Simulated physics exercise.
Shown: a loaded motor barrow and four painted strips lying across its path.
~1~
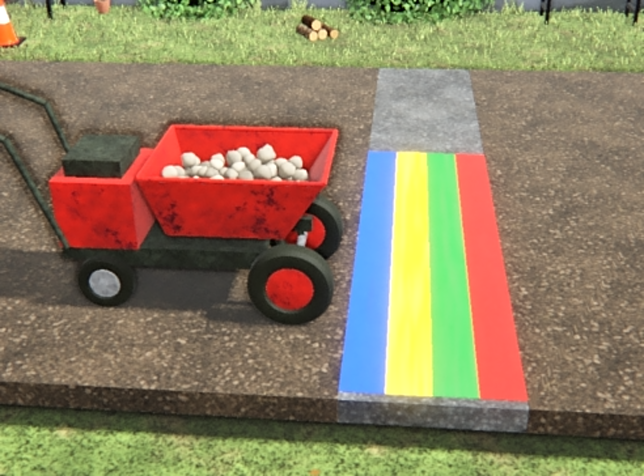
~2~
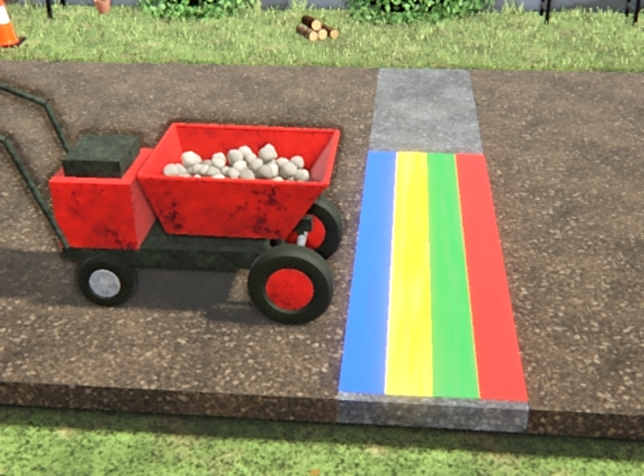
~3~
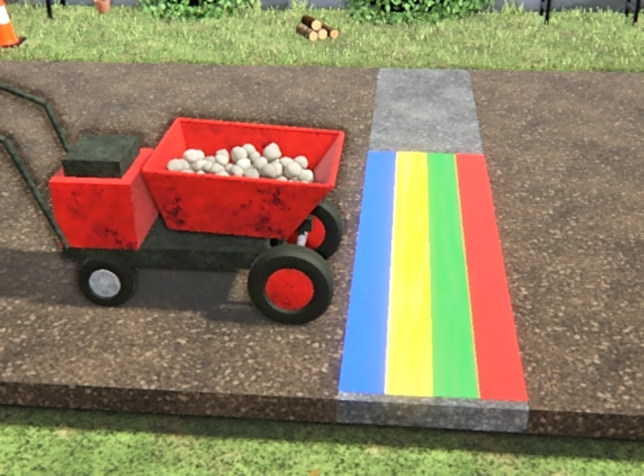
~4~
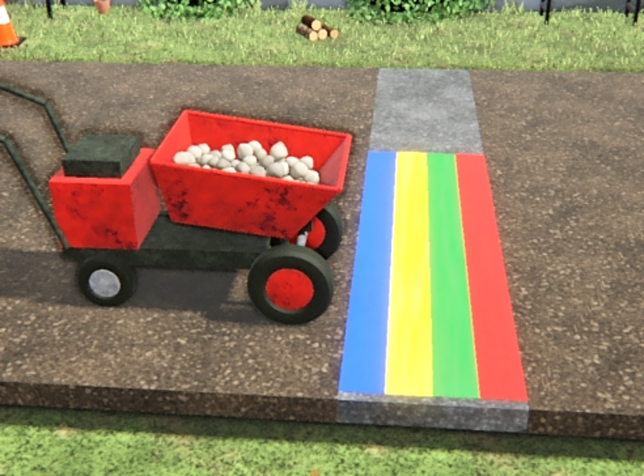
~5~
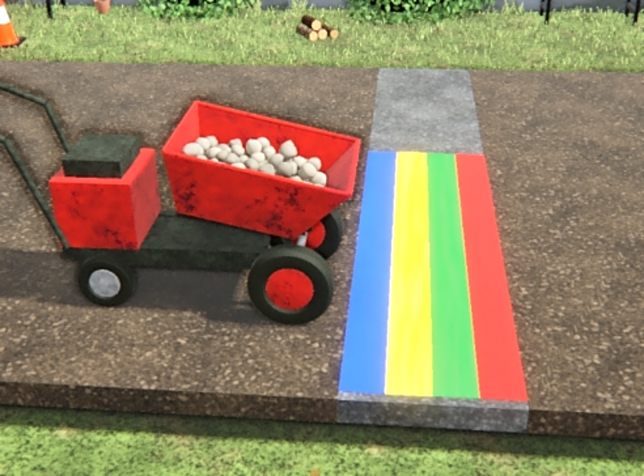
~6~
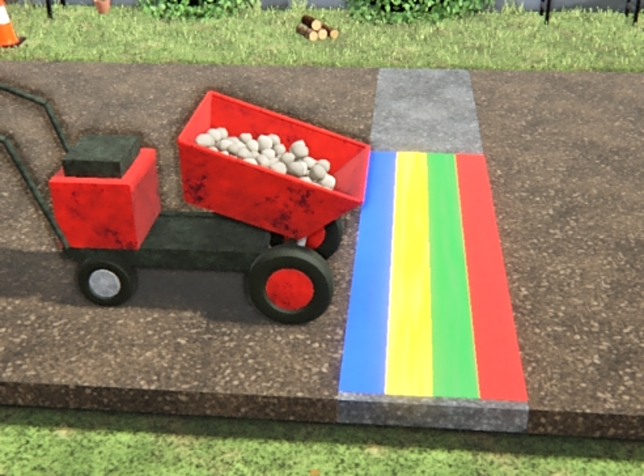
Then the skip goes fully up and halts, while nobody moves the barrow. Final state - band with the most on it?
Green band.
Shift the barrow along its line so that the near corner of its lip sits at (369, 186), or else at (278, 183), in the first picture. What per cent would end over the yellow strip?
The first gives close to 0 per cent and the second 30 per cent.
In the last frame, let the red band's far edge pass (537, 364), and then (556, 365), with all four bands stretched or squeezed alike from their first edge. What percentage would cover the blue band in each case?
I'd estimate some 0 per cent, and then some 0 per cent.
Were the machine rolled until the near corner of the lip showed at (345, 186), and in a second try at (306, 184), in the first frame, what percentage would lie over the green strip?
Roughly 30 per cent first, then roughly 30 per cent.
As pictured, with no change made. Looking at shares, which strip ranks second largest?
The next one is the red one.
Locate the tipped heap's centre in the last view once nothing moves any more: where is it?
Somewhere around (466, 293) in the final view.
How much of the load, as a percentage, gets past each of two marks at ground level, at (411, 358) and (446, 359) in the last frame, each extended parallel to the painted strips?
Result, first then second: 80 %, 60 %.
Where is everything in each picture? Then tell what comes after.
The first frame shows lip of the skip (323, 185), level; top of the load (255, 168), river pebbles; blue strip (366, 351); yellow strip (409, 353); green strip (453, 355); red strip (498, 357).
The second frame shows lip of the skip (325, 185), level; top of the load (245, 176).
The third frame shows lip of the skip (331, 187), tipped barely; top of the load (236, 174).
The fourth frame shows lip of the skip (339, 191), tipped a little; top of the load (237, 168).
The fifth frame shows lip of the skip (349, 196), tipped a little; top of the load (220, 170).
The sixth frame shows lip of the skip (361, 203), tipped clearly; top of the load (222, 159); blue strip (366, 351); yellow strip (409, 353); green strip (453, 355); red strip (498, 357).
Just after the last frame, skip tipped steeply; every one in the skip.
A moment on, skip tipped right over; the larger part in the skip; about a tenth over the yellow strip; roughly a quarter over the green strip.
Further on, skip tipped right over; roughly a quarter in the skip; about a tenth over the yellow strip; roughly a third over the green strip; roughly a quarter over the red strip; about a tenth off the paint.
When it is over, skip tipped right over; about a tenth in the skip; not one over the blue strip; about a tenth over the yellow strip; roughly a third over the green strip; roughly a quarter over the red strip; roughly a quarter off the paint.
